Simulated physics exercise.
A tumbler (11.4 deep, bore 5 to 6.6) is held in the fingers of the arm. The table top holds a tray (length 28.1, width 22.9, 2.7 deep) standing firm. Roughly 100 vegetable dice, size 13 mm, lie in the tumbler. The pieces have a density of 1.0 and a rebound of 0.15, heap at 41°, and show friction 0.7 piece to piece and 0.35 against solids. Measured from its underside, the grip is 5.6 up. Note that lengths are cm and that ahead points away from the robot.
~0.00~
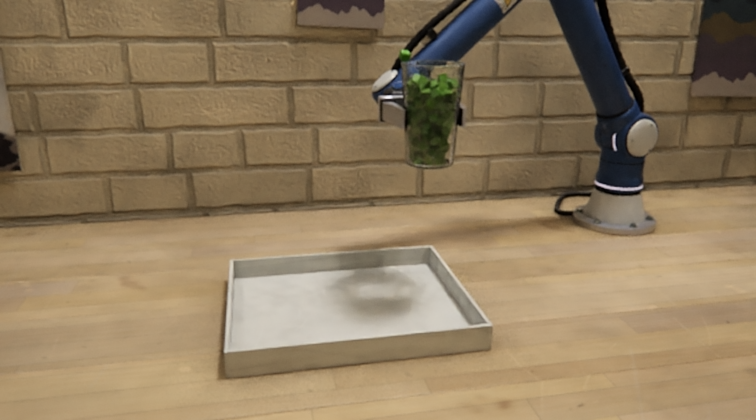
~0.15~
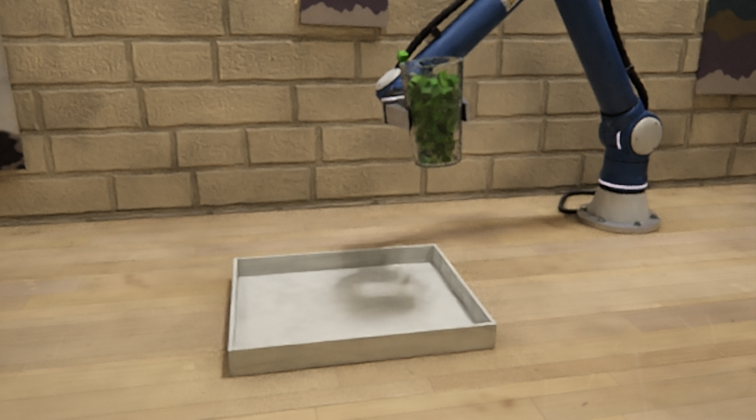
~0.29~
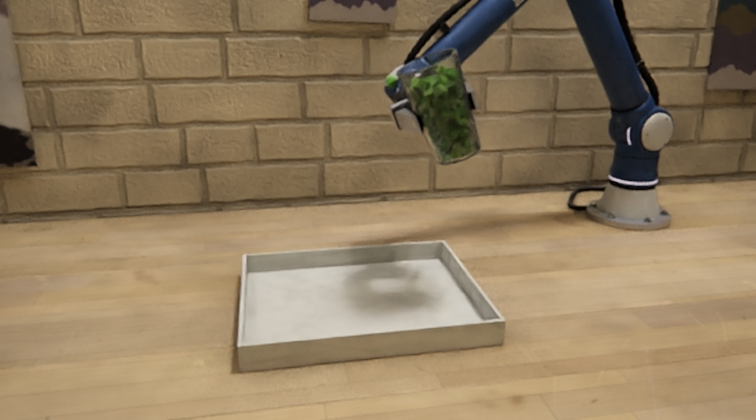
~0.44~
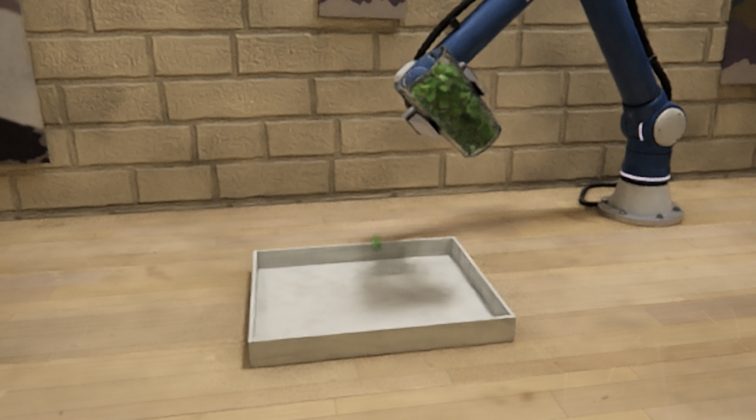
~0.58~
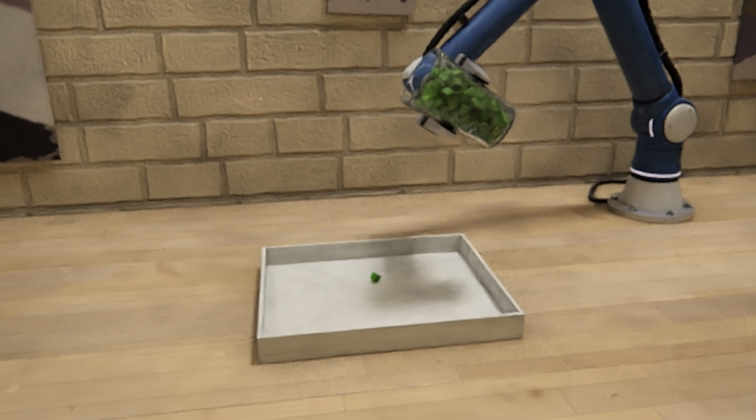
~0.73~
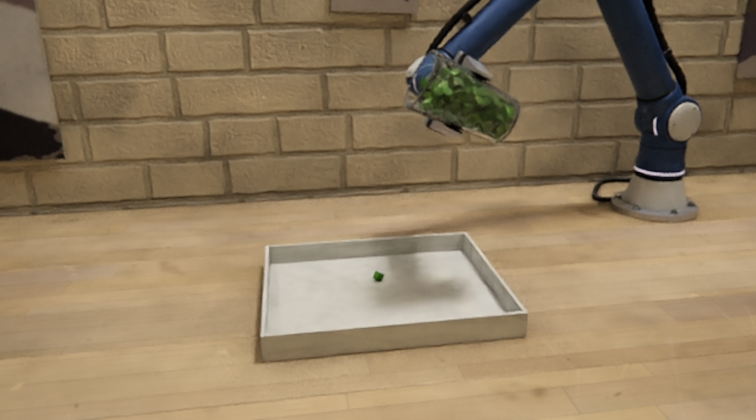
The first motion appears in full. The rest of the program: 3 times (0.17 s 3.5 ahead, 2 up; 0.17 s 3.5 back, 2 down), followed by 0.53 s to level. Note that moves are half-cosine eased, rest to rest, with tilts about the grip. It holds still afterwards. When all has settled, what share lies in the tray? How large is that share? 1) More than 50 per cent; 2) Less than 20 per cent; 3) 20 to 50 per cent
2.
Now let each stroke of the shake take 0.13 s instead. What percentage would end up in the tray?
In that case it would be near 30 percent.
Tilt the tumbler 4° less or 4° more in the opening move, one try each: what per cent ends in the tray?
They would come to near 0 and 5 per cent.
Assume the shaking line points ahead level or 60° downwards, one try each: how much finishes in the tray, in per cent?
I'd say close to 0 percent for the first and close to 0 percent for the second.
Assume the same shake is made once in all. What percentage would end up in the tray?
That would give close to 0 percent.
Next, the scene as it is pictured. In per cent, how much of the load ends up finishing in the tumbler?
95 percent.
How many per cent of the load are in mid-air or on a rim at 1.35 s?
0 per cent.
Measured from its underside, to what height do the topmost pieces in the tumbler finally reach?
Roughly 11.0 cm.
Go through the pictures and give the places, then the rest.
The tumbler middle at (431, 116), level; upper third of the load around (432, 94), from x 405 to 455, top at y 55; 105 in the tumbler, in the first picture.
The tumbler middle at (435, 114), tilted 6° forward; upper third of the load around (435, 93), from x 400 to 455, top at y 55, in the second picture.
The tumbler middle at (443, 110), tilted 22° forward; upper third of the load around (440, 89), from x 390 to 470, top at y 75; 104 in the tumbler, 1 in flight or on a rim, in the third picture.
The tumbler middle at (453, 106), tilted 41° forward; upper third of the load around (445, 91), from x 375 to 485, top at y 70; 104 in the tumbler, 1 in the tray, in the fourth picture.
The tumbler middle at (462, 103), tilted 57° forward; upper third of the load around (454, 91), from x 375 to 500, top at y 75; 104 in the tumbler, 1 in the tray, in the fifth picture.
The tumbler middle at (465, 102), tilted 63° forward; upper third of the load around (457, 90), from x 380 to 505, top at y 75; 104 in the tumbler, 1 in the tray, in the sixth picture.
After 1.35 s, tilted 63° forward, highest piece 28 above the table; 103 in the tumbler, 2 in the tray.
After 1.97 s, tilted 40° forward, highest piece 27 above the table; 102 in the tumbler, 3 in the tray.
After 2.48 s, level, highest piece 30 above the table; 102 in the tumbler, 3 in the tray.
After 3.53 s, level, highest piece 30 above the table; 102 in the tumbler, 3 in the tray.
In the end, 102 in the tumbler, 3 in the tray. That is 3 % in the tray.
